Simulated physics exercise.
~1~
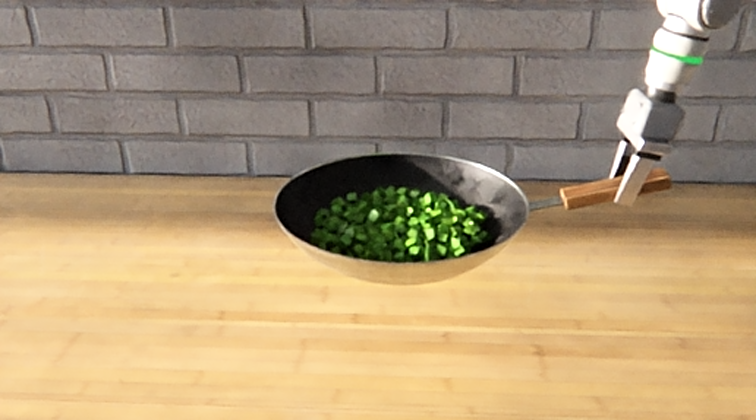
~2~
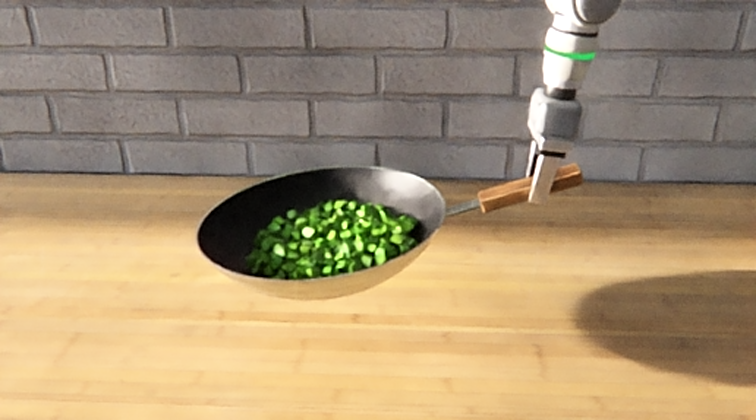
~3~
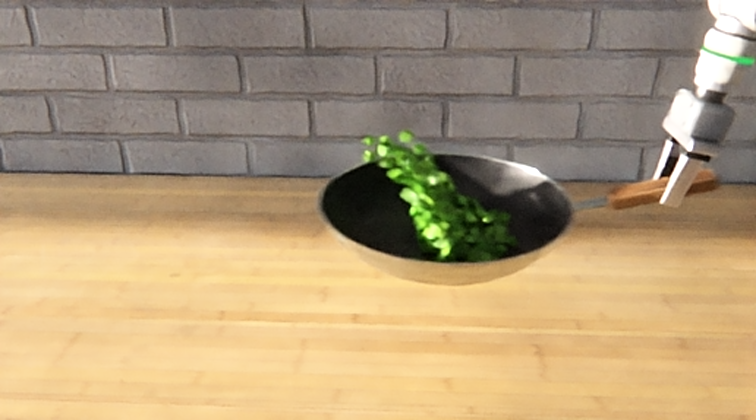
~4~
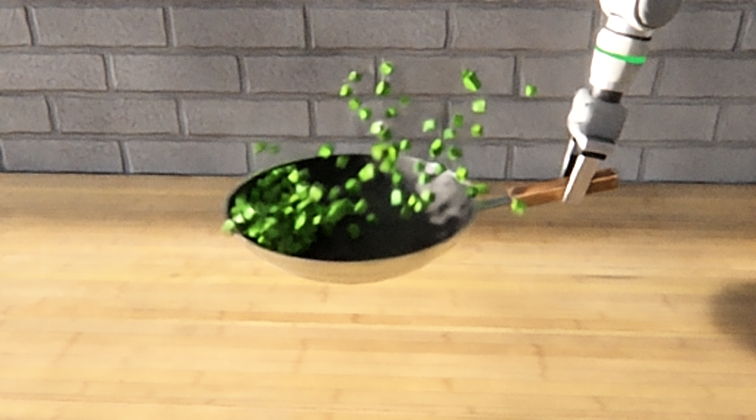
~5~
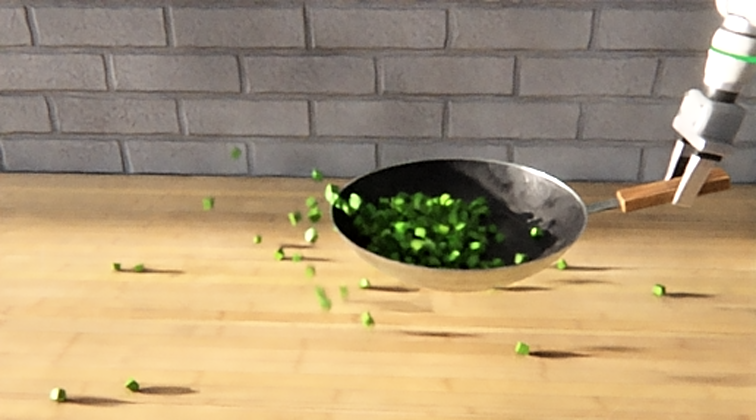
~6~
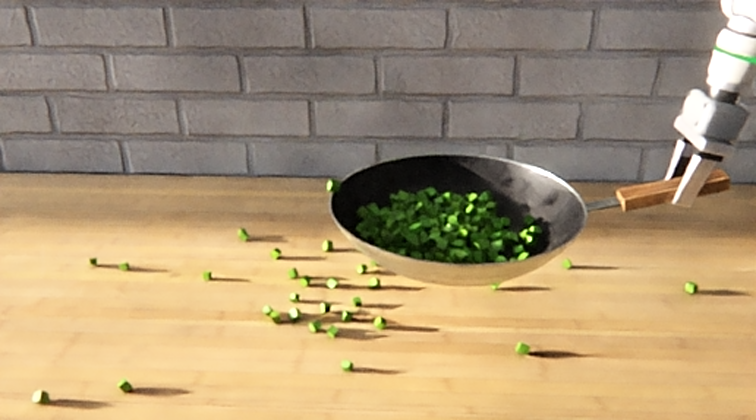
A robot arm shakes a pan of green vegetable dice, tossing some onto the table.
